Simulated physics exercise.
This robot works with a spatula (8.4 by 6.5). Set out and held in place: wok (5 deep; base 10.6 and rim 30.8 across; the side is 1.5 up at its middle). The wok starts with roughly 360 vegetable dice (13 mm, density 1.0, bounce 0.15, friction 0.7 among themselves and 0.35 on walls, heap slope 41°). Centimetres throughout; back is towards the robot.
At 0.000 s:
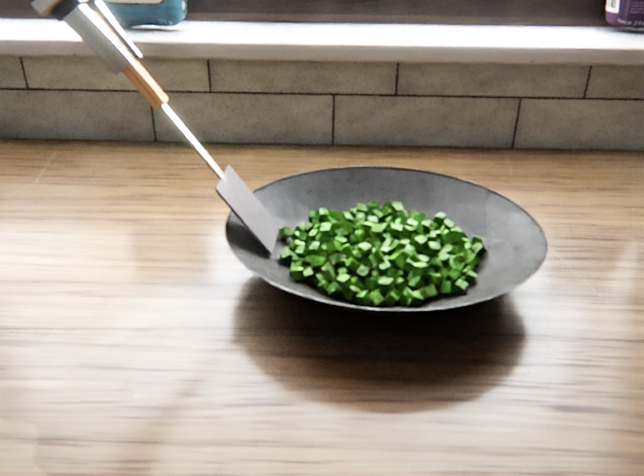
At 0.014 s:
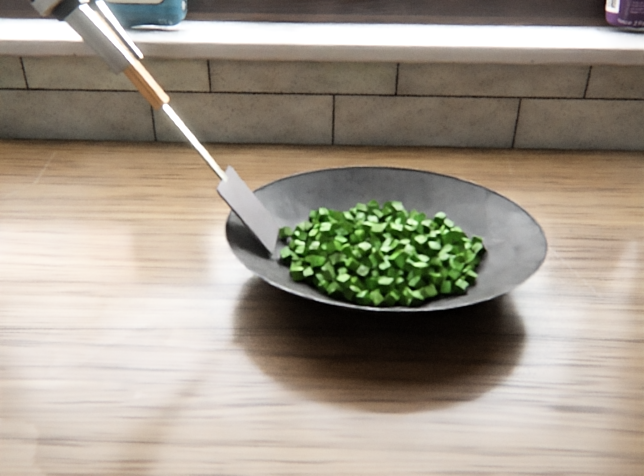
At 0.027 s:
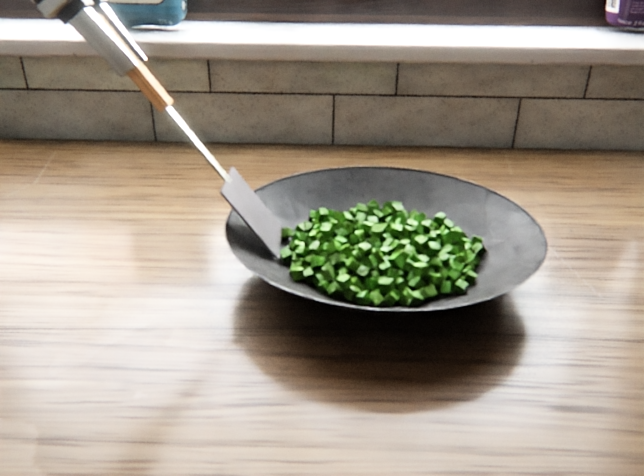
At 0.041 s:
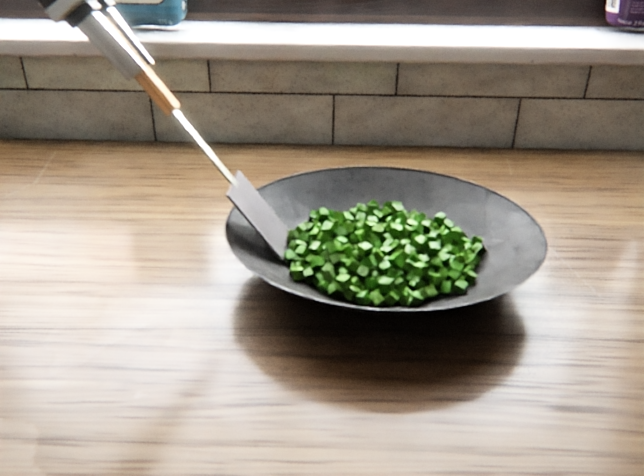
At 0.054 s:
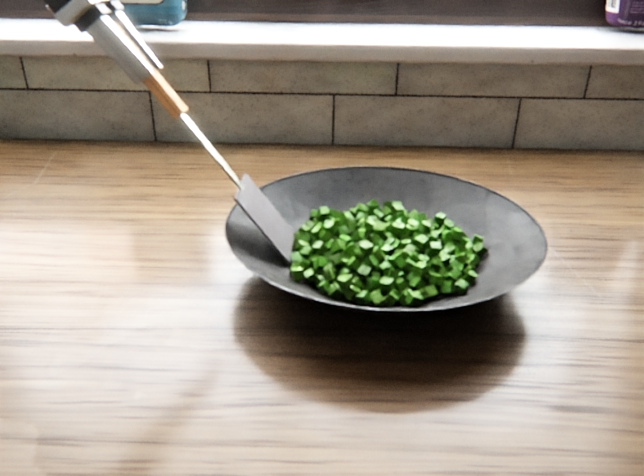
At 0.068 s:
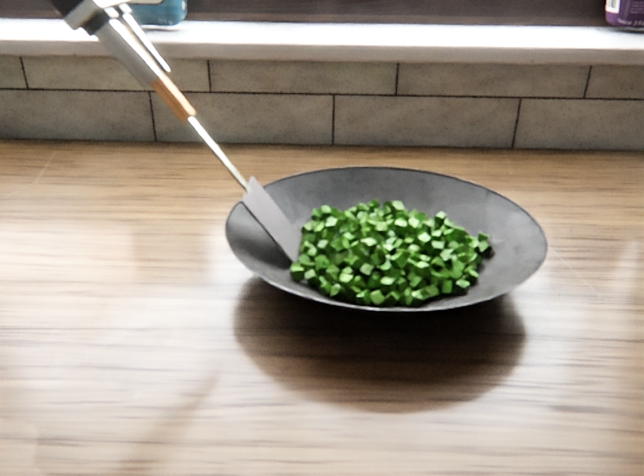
Robot arm with a flat spatula edging slowly rightward inside a dark wok, slightly nudging a heap of diced green vegetables.
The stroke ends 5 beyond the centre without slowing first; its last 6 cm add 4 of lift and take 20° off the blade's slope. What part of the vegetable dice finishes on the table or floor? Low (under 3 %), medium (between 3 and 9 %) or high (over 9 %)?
Answer: Low; under 3 % of the vegetable dice finish on the table or floor.
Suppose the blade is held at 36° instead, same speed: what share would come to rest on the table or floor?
It would be near 0 per cent.
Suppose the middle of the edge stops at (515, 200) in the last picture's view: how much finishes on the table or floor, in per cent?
Some 25 per cent.
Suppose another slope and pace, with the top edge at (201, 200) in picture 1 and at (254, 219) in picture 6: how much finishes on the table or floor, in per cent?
About 5 per cent.
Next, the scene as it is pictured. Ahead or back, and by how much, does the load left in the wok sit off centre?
Some 4.5 cm ahead.
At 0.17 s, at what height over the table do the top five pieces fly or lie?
Some 4 cm.
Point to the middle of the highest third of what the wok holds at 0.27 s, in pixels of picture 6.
At about (465, 237).
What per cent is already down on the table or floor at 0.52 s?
Some 0 per cent.
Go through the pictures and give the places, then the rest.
The first picture shows spatula top edge at (222, 177), sloping 54°; upper third of the load around (378, 243), from x 285 to 480, top at y 205; 358 in the wok.
The second picture shows spatula top edge at (223, 177), sloping 54°; upper third of the load around (378, 243), from x 285 to 480, top at y 205.
The third picture shows spatula top edge at (227, 179), sloping 54°; upper third of the load around (378, 243), from x 285 to 480, top at y 205.
The fourth picture shows spatula top edge at (233, 182), sloping 54°; upper third of the load around (378, 242), from x 290 to 480, top at y 205.
The fifth picture shows spatula top edge at (240, 185), sloping 54°; upper third of the load around (378, 241), from x 295 to 480, top at y 205.
The sixth picture shows spatula top edge at (247, 188), sloping 54°; upper third of the load around (382, 241), from x 295 to 485, top at y 205; 358 in the wok.
By 0.17 s, sloping 54°, highest piece 5 above the table; 358 in the wok.
By 0.27 s, sloping 46°, highest piece 6 above the table; 358 in the wok.
By 0.52 s, sloping 34°, highest piece 6 above the table; 356 in the wok, 2 on the table or floor.
By 1.57 s, sloping 34°, highest piece 6 above the table; 356 in the wok, 2 on the table or floor.
Final count, 356 in the wok, 2 on the table or floor. That is 1 % on the table or floor.
